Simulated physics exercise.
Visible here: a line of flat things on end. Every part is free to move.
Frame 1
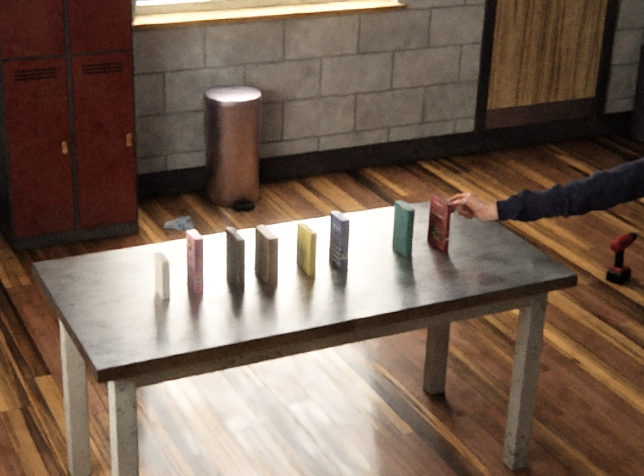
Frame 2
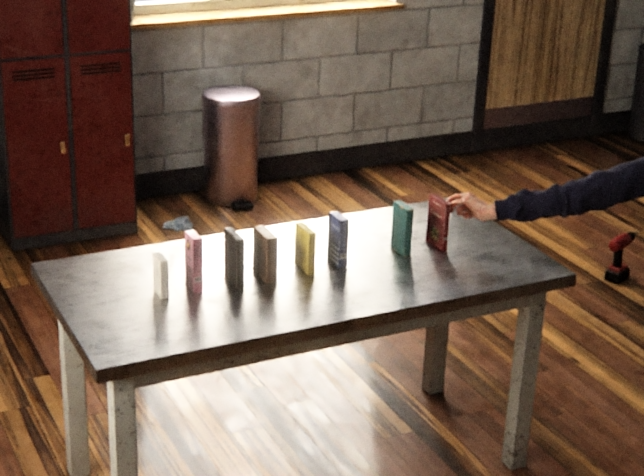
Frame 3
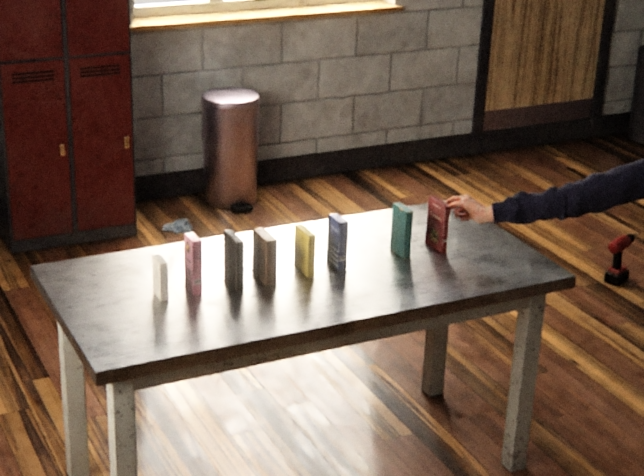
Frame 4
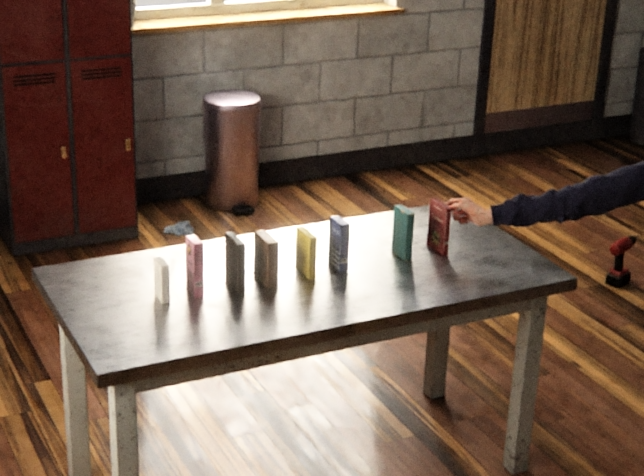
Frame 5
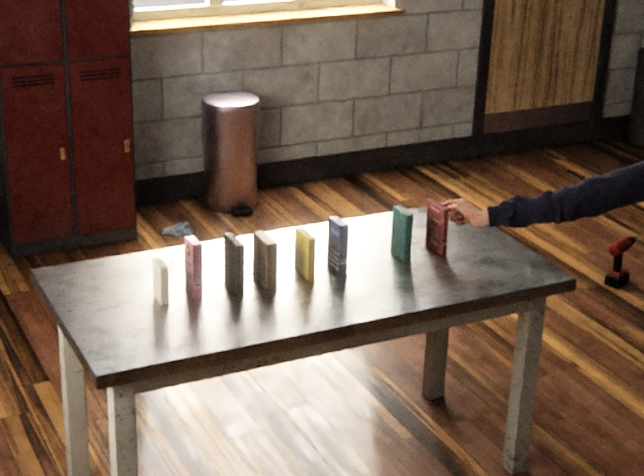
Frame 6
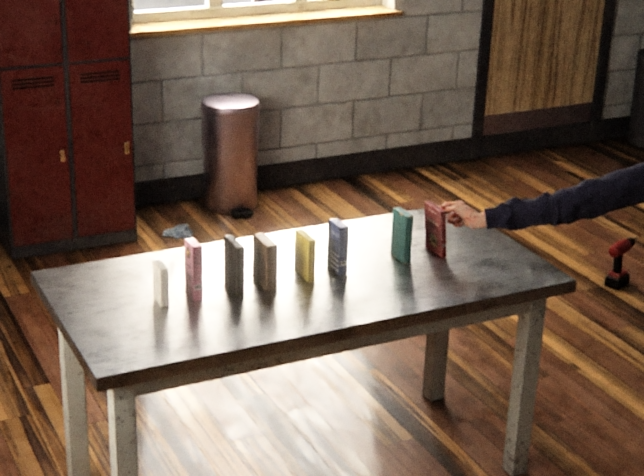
We see a row of eight flat, upright pieces in various colours on a table, with a hand at the red one on the right end. The hand then tilts it slightly left, while the others stay still.
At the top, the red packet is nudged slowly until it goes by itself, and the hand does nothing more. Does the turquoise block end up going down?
Yes.
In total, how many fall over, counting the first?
2.
Then, 0.30 s past the last view, red packet 44° over.
Then, 0.70 s past the last view, red packet 79° over; turquoise block rocked 71° from its first pose near (377, 252).
Then, 0.90 s past the last view, red packet 82° over; turquoise block on its side near (371, 260).
Finally, down or leaning hard on the table, turquoise block; the other 5 still in place. Final places as the last picture's camera would see them, turquoise block near (371, 260).
